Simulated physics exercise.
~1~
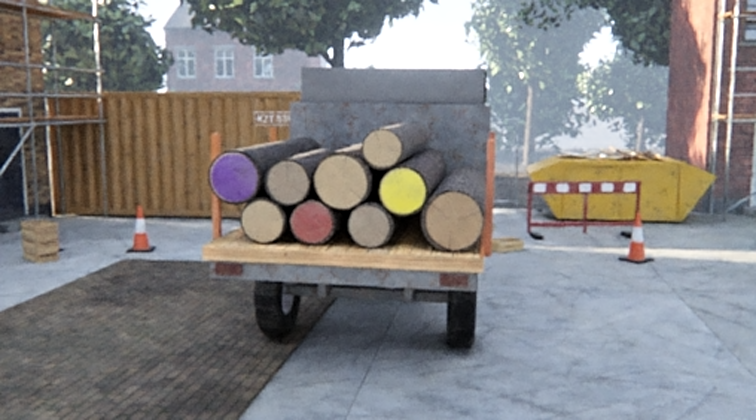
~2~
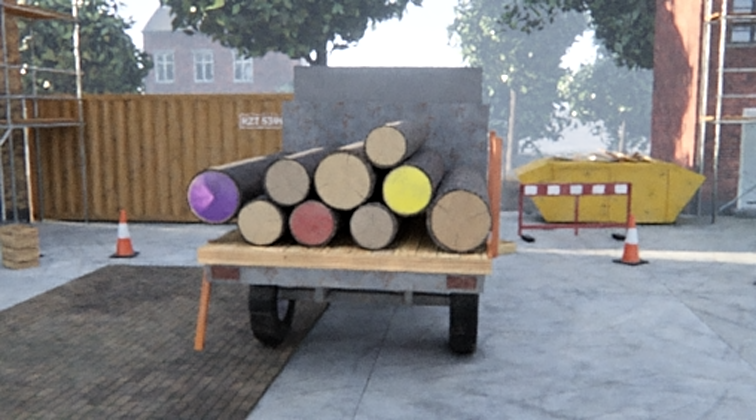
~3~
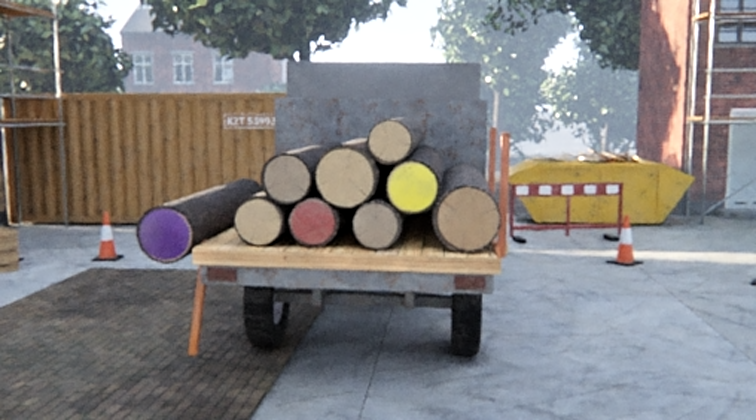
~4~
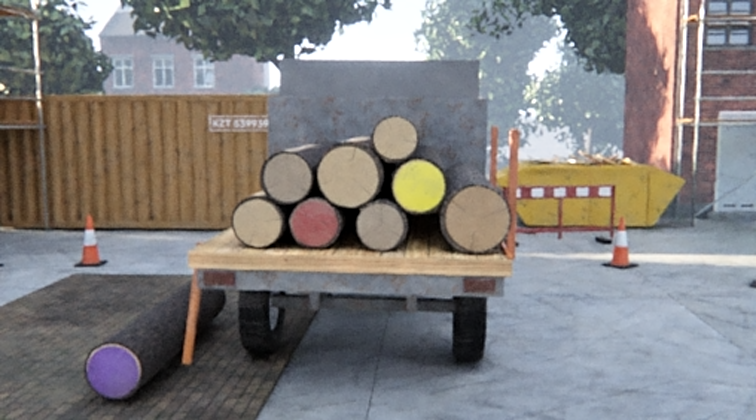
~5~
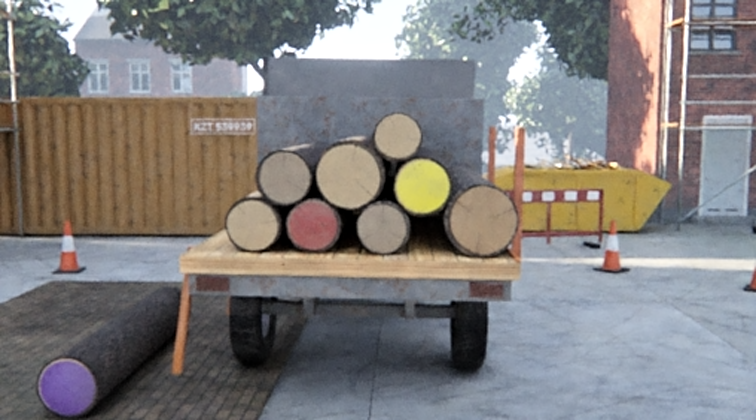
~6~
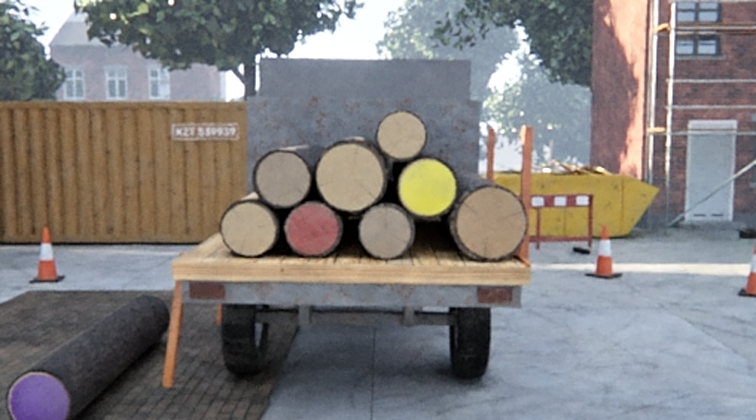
In a builder's yard, a flatbed lorry's left post swings down and the purple-ended log rolls off, the rest staying stacked.
